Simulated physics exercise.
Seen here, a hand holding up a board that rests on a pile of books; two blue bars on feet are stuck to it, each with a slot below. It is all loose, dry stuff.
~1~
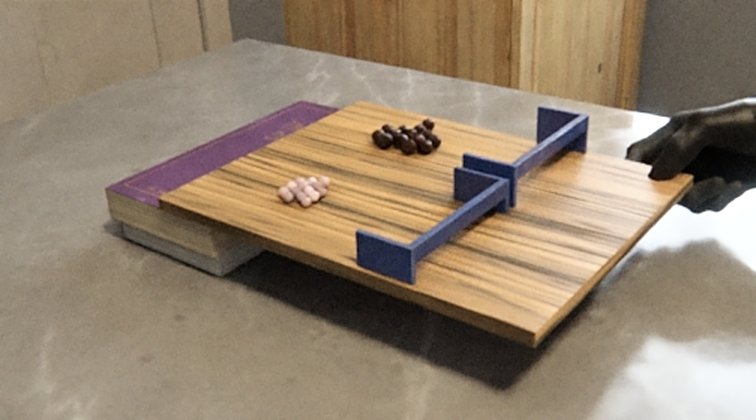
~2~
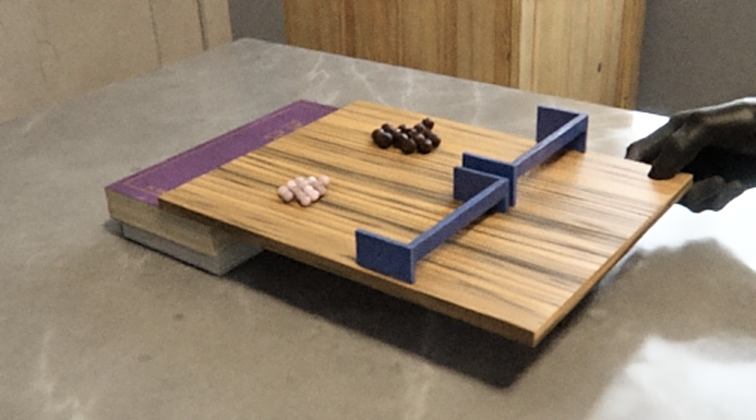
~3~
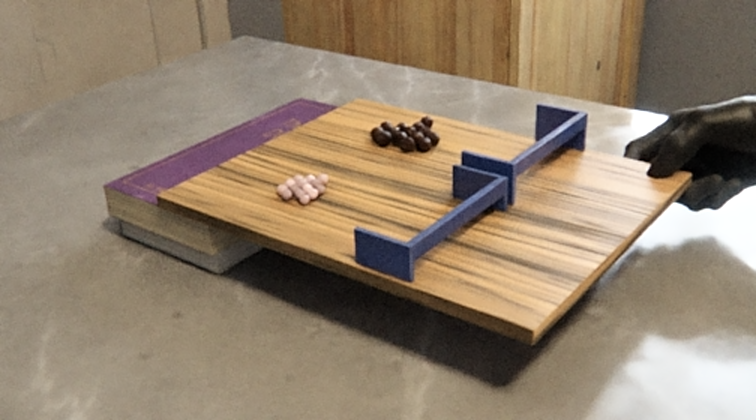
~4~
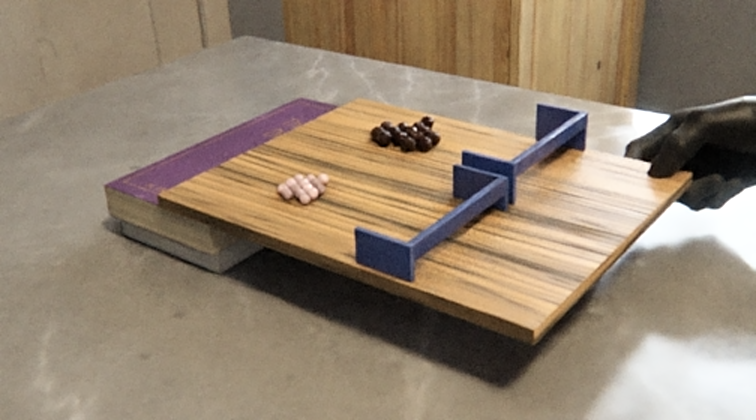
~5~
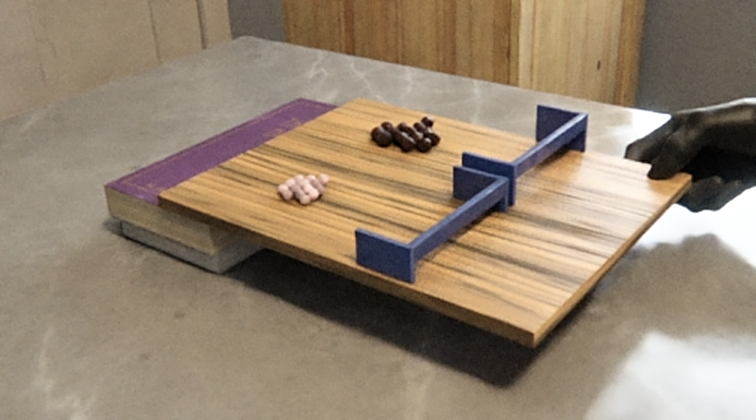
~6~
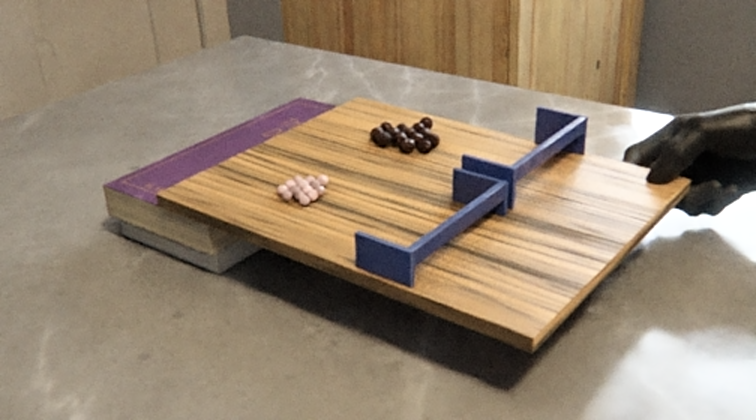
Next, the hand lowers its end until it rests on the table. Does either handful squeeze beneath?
Front handful: It slips under its gate. Back handful: It slips under its gate.
Then, 0.36 s past the last view, board sloping at 9°; front handful on its way down; back handful on its way down.
Then, 0.67 s past the last view, board resting at 11°; front handful on its way down; back handful has reached its gate.
Then, 0.94 s past the last view, board resting at 11°; front handful all past its gate; back handful all past its gate.
Finally, board resting at 11°; front handful all past its gate; back handful all past its gate.
